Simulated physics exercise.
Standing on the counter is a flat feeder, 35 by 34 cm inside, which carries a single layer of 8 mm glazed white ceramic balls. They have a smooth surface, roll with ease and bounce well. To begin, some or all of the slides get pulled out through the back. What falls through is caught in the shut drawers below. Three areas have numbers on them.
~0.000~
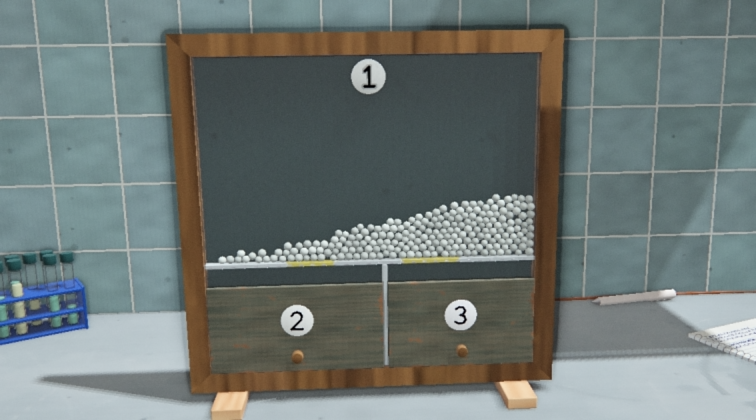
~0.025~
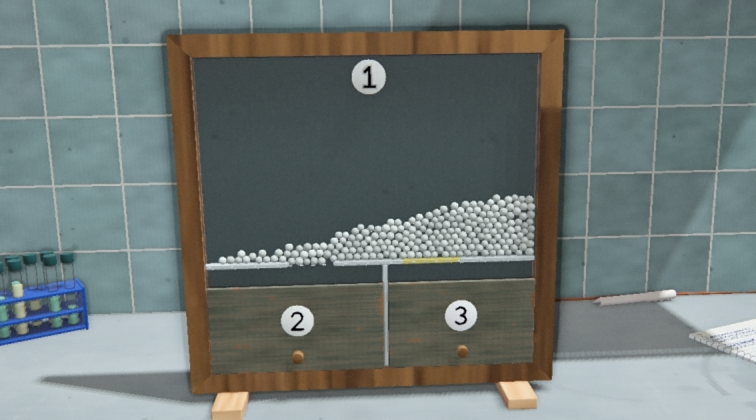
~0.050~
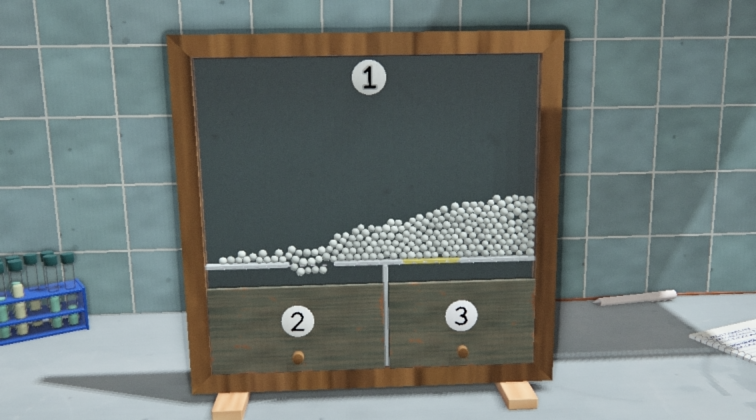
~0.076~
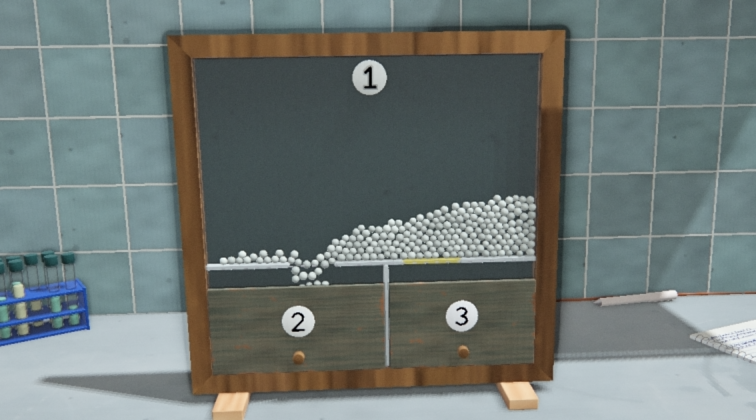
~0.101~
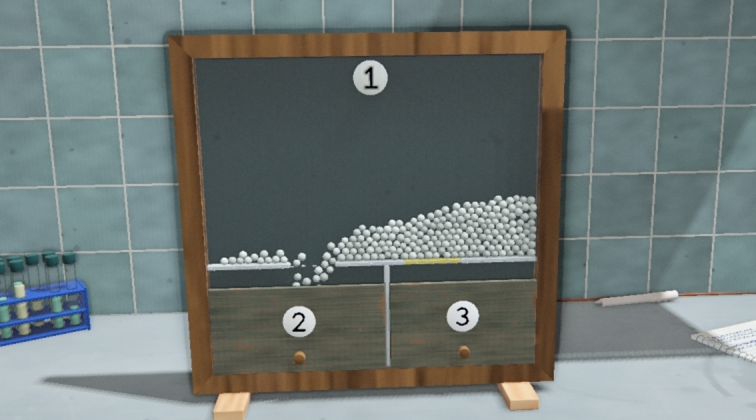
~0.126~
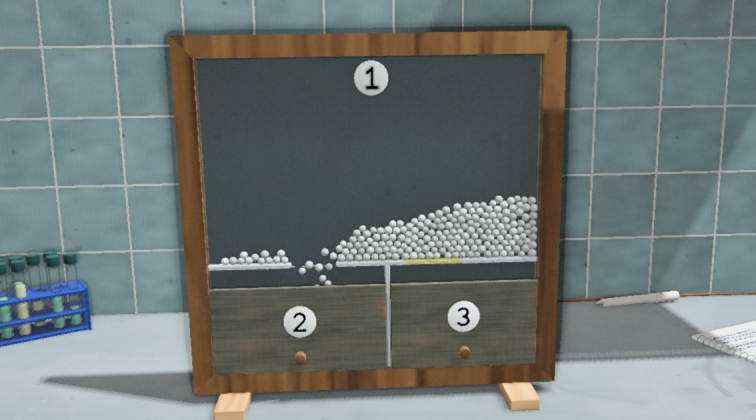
At the start, small white balls lie heaped in a wooden-framed panel, sloping up toward the right above two numbered drawers. The left yellow slide disappears, opening a gap, and balls sag through it, then drop in a small stream behind the left drawer's front, while the large right-hand heap barely changes.
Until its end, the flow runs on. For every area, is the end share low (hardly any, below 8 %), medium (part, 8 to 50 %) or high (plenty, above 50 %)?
No. 1: High; 2: Medium; 3: Low.
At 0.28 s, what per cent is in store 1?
Roughly 90 per cent of it.
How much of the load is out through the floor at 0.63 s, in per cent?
Close to 20 in a hundred.
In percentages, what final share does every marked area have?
Final shares - store 1: 70; drawer 2: 30; drawer 3: 0.
After 0.28 s, 10 % are out; no. 1, 90 %, no. 2, 10 %.
After 0.63 s, 20 % are out; no. 1, 80 %, no. 2, 20 %.
After 1.33 s, 25 % are out; no. 1, 75 %, no. 2, 25 %.
All still by 2.7 s, 30 % are out; no. 1, 70 %, no. 2, 30 %, no. 3, 0 %.
